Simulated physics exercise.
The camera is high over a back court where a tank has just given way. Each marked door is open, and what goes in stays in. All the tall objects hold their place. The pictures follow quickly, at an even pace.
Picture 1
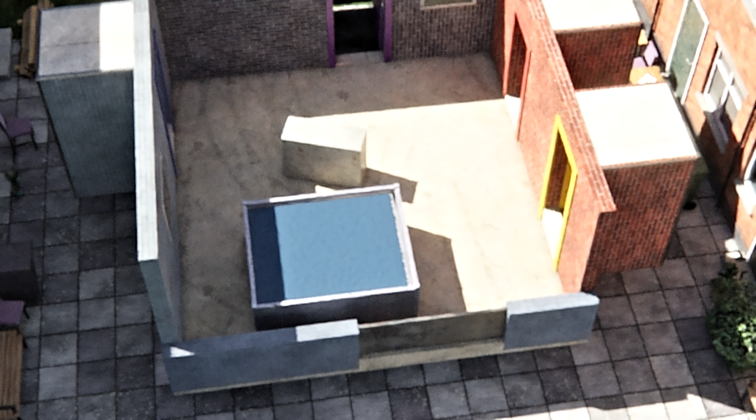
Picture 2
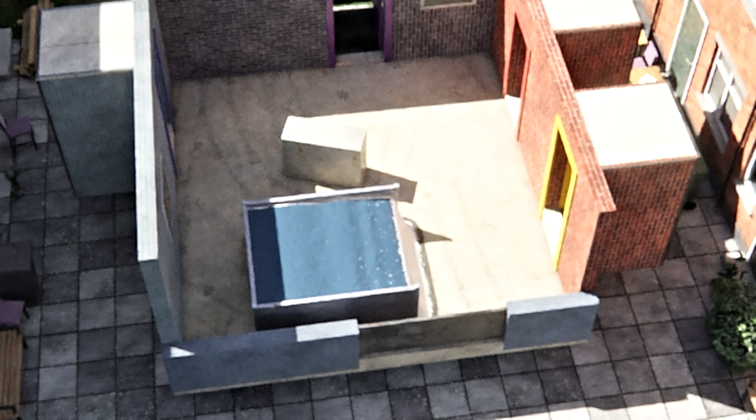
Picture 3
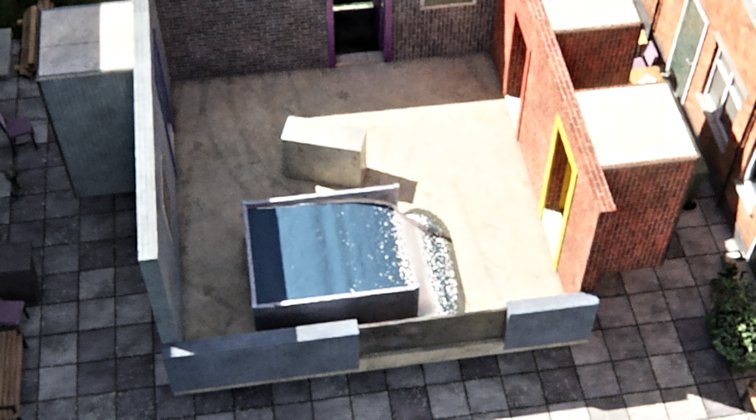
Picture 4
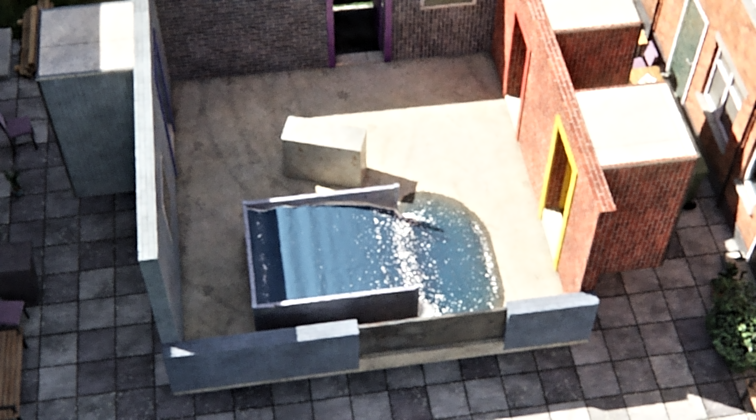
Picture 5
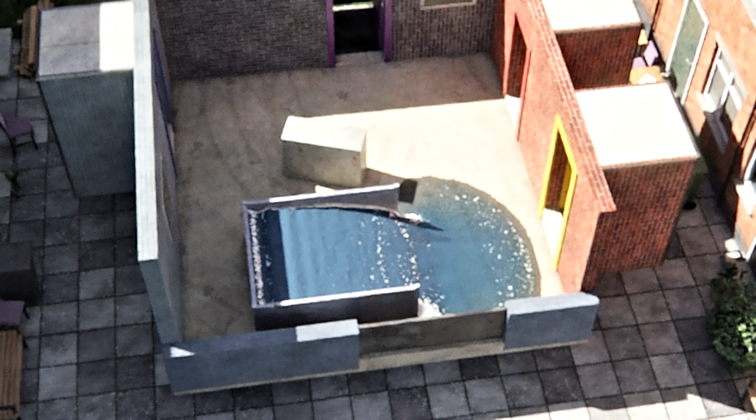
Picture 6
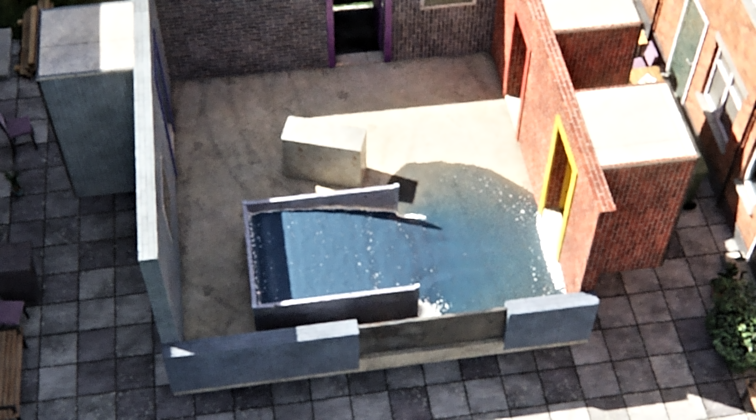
Water sits still in an open rectangular tank inside a walled court, then breaks out through its right side. It pours onto the pale floor in a sparkling sheet, fanning out in a widening curve toward the red brick wall and its yellow-framed opening, while the block and walls stay put.
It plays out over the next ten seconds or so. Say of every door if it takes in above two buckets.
One by one: The yellow door lets in a lot; the blue door admits no more than that; the purple door lets in a lot; the red door lets in a lot.
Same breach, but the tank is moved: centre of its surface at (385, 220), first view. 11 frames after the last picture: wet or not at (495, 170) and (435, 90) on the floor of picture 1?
One after the other: Covered, under water.
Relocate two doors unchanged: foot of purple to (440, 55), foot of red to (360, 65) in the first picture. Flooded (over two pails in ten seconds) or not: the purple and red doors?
Then: Purple door takes more; red door takes more.
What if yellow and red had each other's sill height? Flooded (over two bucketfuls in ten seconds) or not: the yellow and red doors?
Yellow door floods, red door keeps below it.
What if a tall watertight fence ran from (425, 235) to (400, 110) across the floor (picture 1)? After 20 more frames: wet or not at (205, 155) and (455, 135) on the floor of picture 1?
As listed: Clear, covered.
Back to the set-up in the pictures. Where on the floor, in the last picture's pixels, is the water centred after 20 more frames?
Roughly at (443, 213).
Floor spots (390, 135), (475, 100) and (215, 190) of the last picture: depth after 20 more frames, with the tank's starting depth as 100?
Roughly 4, 12 and 0 per cent, in turn.
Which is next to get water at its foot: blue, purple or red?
That is the red-painted one.
A moment on, water covers 30 % of the floor; the yellow door over two buckets in, the blue door not reached, the purple door not reached, the red door wet at the sill, nothing in.
Next, water covers 35 % of the floor; the yellow door far over two buckets in, the blue door not reached, the purple door not reached, the red door under two buckets in.
Then, water covers 55 % of the floor; the yellow door far over two buckets in, the blue door not reached, the purple door under two buckets in, the red door over two buckets in.
Later, water covers 90 % of the floor; the yellow door far over two buckets in, the blue door wet at the sill, nothing in, the purple door far over two buckets in, the red door over two buckets in.
In the end, water covers 100 % of the floor; the yellow door far over two buckets in, the blue door wet at the sill, nothing in, the purple door far over two buckets in, the red door far over two buckets in.
